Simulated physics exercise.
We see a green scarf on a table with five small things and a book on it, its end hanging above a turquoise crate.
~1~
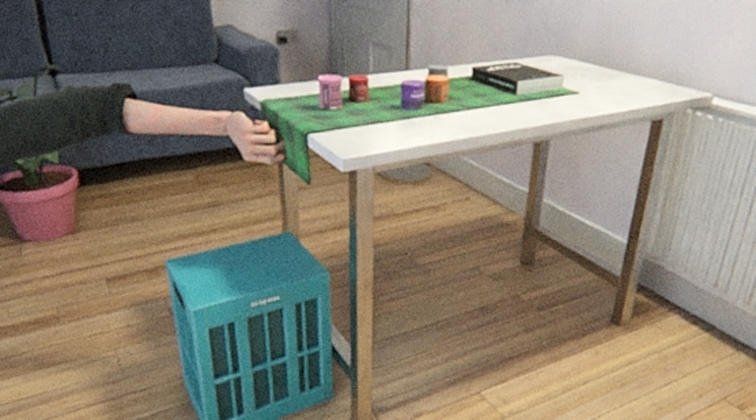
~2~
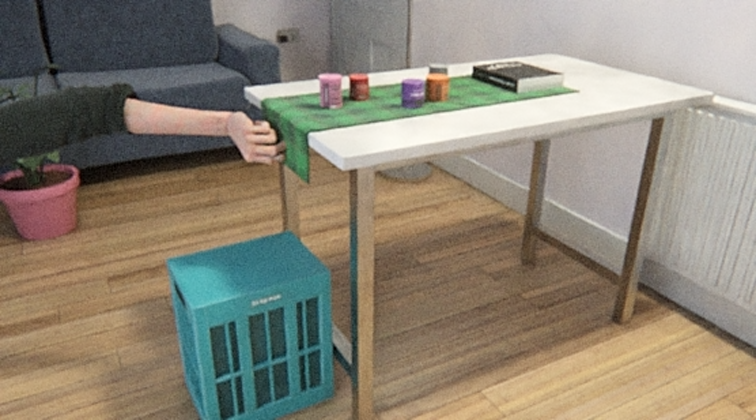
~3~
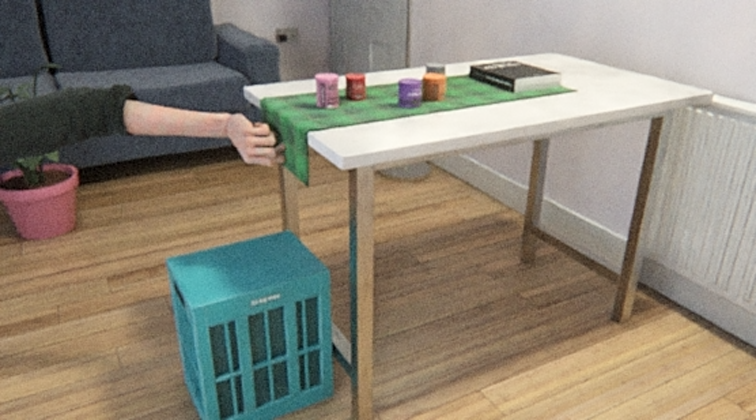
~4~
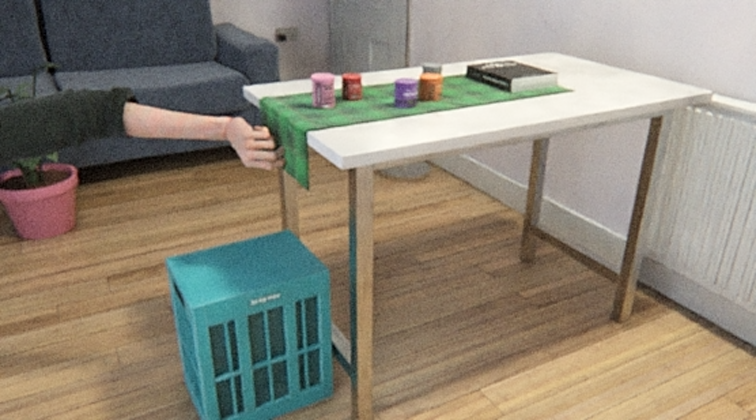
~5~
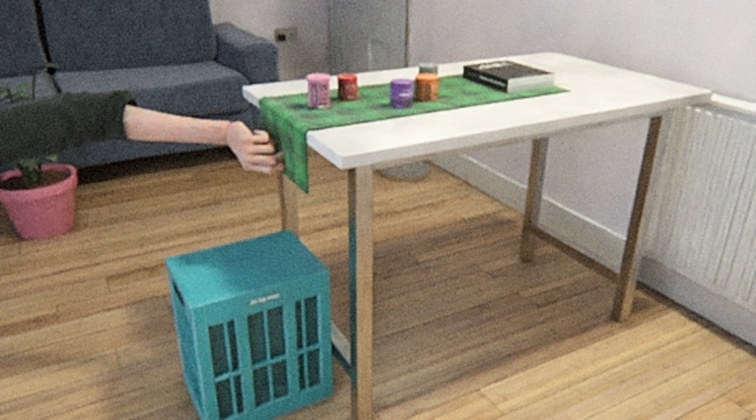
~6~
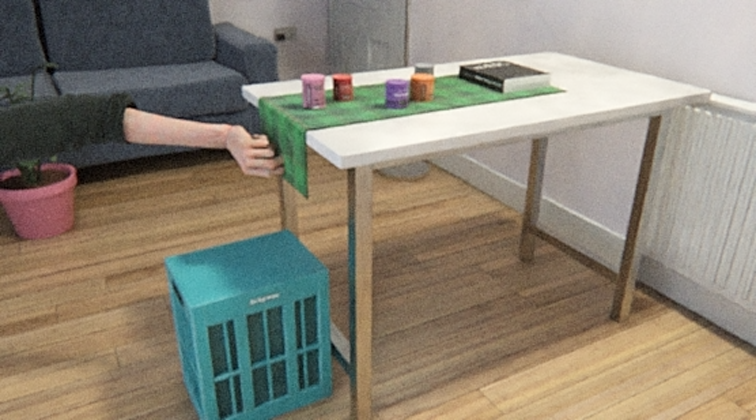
A hand at the left gripped the hanging end of a green scarf on a white table and drew it slowly downward, and the small pots and book on it shifted slightly left.
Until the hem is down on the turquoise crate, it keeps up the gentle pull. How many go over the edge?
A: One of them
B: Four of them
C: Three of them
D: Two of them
Two of them (D).
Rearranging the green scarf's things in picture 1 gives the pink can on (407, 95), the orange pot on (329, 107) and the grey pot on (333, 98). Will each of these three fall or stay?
So, the pink can makes it through, the orange pot ends up down, the grey pot ends up down.
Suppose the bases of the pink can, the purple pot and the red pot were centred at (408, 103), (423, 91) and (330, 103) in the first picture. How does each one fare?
The pink can is still on top, the purple pot is still on top, the red pot is off the top.
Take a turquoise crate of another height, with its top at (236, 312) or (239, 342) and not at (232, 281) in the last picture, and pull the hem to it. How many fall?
That would make 3 and 4.
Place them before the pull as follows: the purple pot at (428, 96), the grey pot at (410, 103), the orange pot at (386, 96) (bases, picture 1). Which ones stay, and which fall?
Purple pot: Still up. Grey pot: Still up. Orange pot: Still up.
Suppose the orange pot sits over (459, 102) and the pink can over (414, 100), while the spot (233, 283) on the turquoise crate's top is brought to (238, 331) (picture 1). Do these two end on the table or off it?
The orange pot does not fall; the pink can comes down.
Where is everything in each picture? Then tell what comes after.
The first frame shows hem (310, 185); pink can (330, 78); red pot (358, 78); purple pot (413, 82); orange pot (437, 78); grey pot (438, 67); top of the crate (233, 283).
The second frame shows hem (309, 185); pink can (331, 76).
The third frame shows hem (309, 187); red pot (355, 76).
The fourth frame shows hem (308, 190); purple pot (406, 80); top of the crate (233, 281).
The fifth frame shows hem (308, 194); orange pot (427, 76).
The sixth frame shows hem (308, 199); pink can (313, 77); red pot (342, 76); purple pot (397, 81); orange pot (422, 76); grey pot (424, 65).
Soon after, hem near (284, 214); pink can gone.
Then, hem near (285, 238); pink can gone.
Further on, hem on the crate; pink can and red pot gone.
At rest, hem on the crate; pink can and red pot gone. Over the edge go two.
